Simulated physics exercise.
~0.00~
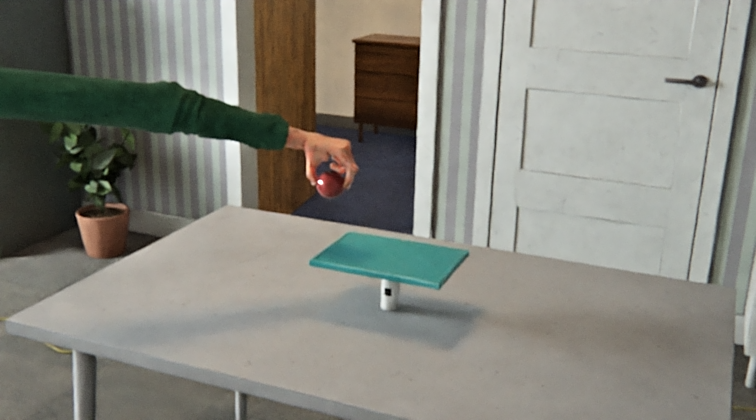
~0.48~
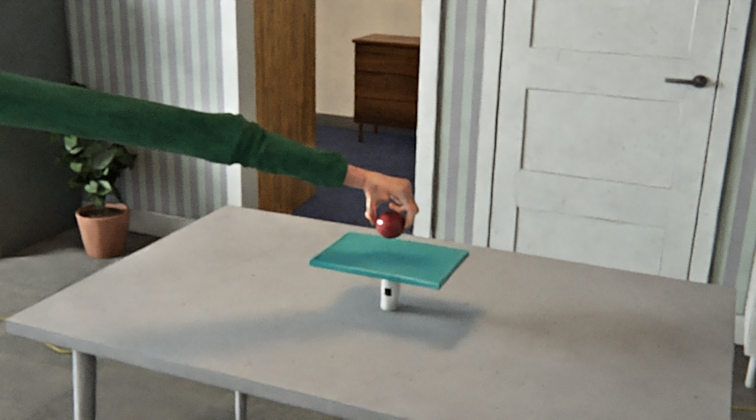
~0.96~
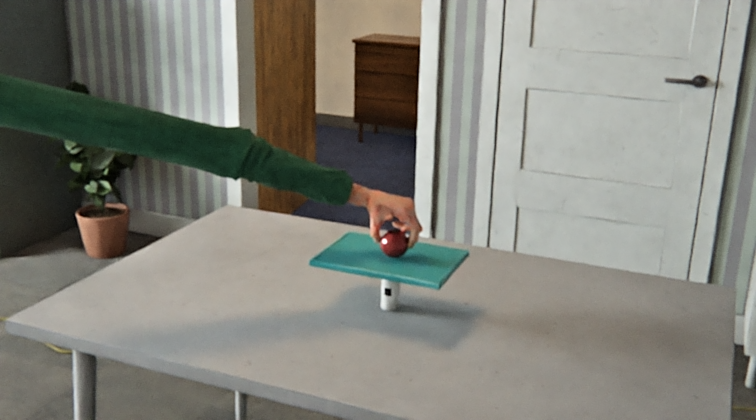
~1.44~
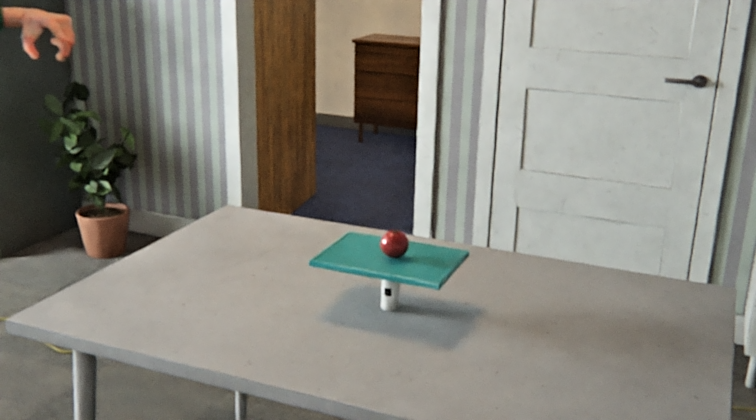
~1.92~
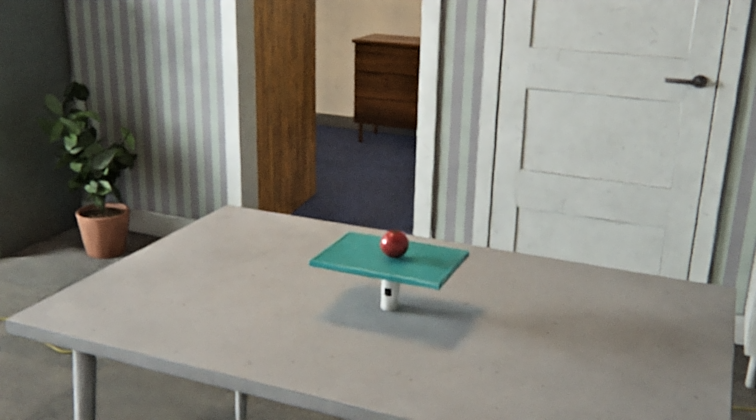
A hand in a green sleeve carried a small red ball-shaped tomato rightward and lowered it onto a turquoise lid balanced on a small white shaker on a table, then let go and drew back out of view, and the stack stayed up, perfectly still.
